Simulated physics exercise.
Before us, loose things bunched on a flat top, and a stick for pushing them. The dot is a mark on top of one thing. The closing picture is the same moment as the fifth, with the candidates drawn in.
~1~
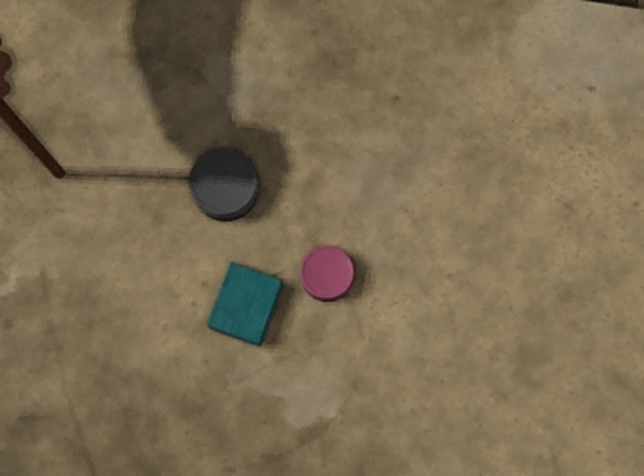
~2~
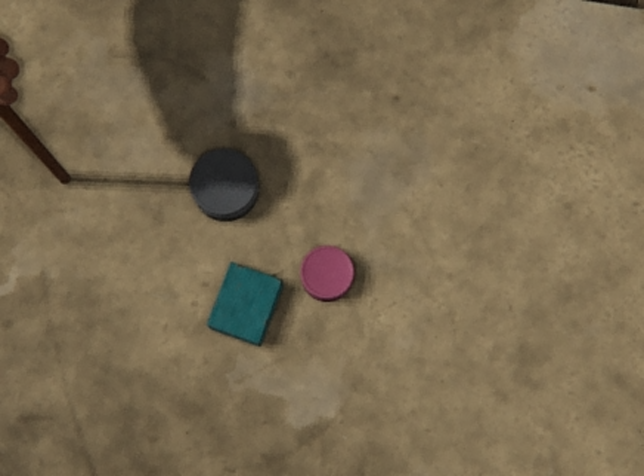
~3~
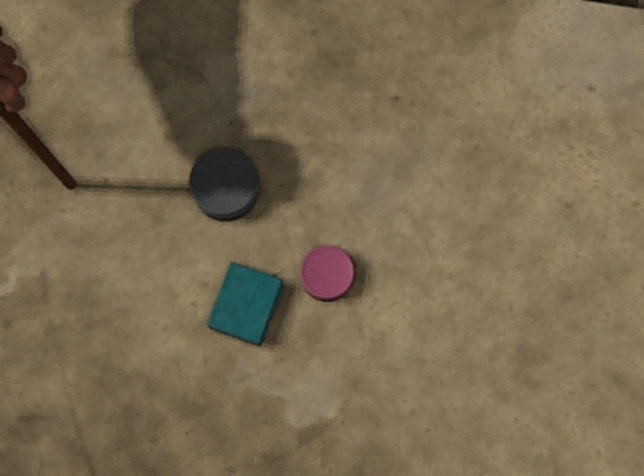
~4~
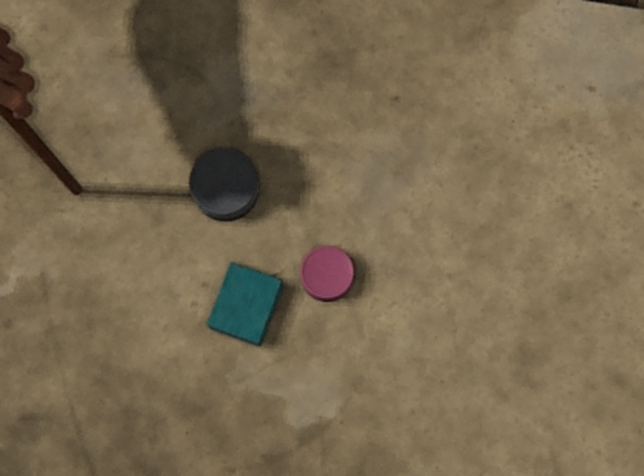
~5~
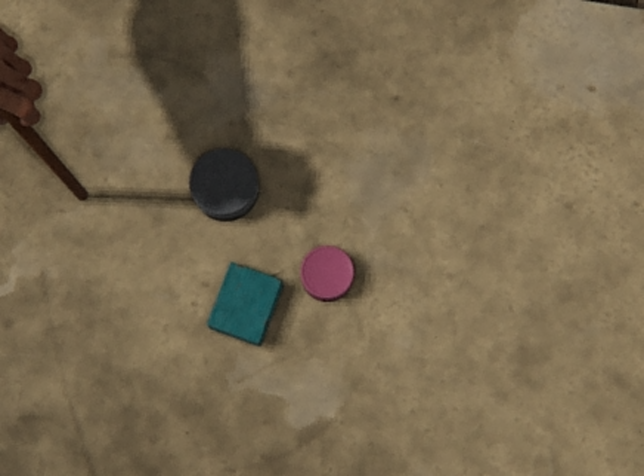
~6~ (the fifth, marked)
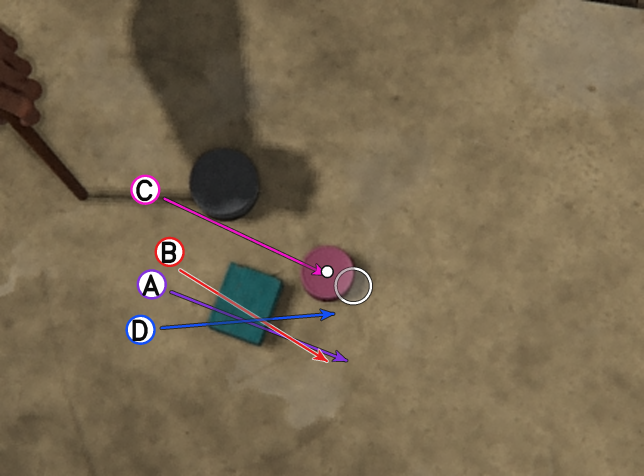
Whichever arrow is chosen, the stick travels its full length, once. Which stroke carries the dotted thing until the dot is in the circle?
The dot ends in the ring with C.
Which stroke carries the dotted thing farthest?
Stroke D.
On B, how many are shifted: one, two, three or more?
One.
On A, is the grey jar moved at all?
On that stroke, no.
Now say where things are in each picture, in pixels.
In the first picture, grey jar (225, 186); pink jar (327, 274); turquoise block (245, 305).
In the second picture, turquoise block (245, 305); grey jar (225, 186).
In the third picture, pink jar (327, 274); turquoise block (245, 305).
In the fourth picture, grey jar (225, 186); pink jar (327, 274).
In the fifth picture, turquoise block (245, 305); grey jar (225, 186); pink jar (327, 274).
On the marked copy, A from (171, 292) to (346, 361); B from (180, 270) to (327, 361); C from (164, 199) to (326, 275); D from (162, 328) to (334, 314); the ring at (353, 285); the white dot at (328, 272).
Taking C. A third of the way, foot of the stick (222, 226); pink jar (327, 274); grey jar (231, 184).
Two thirds of the way, foot of the stick (280, 253); pink jar (327, 274); grey jar (231, 184).
When it is over, foot of the stick (326, 275); pink jar (354, 288); grey jar (231, 184); the dot on the pink jar is in the ring.
As for the rest, A leaves the dotted thing at (340, 260); B leaves the dotted thing at (329, 274); D leaves the dotted thing at (364, 230).
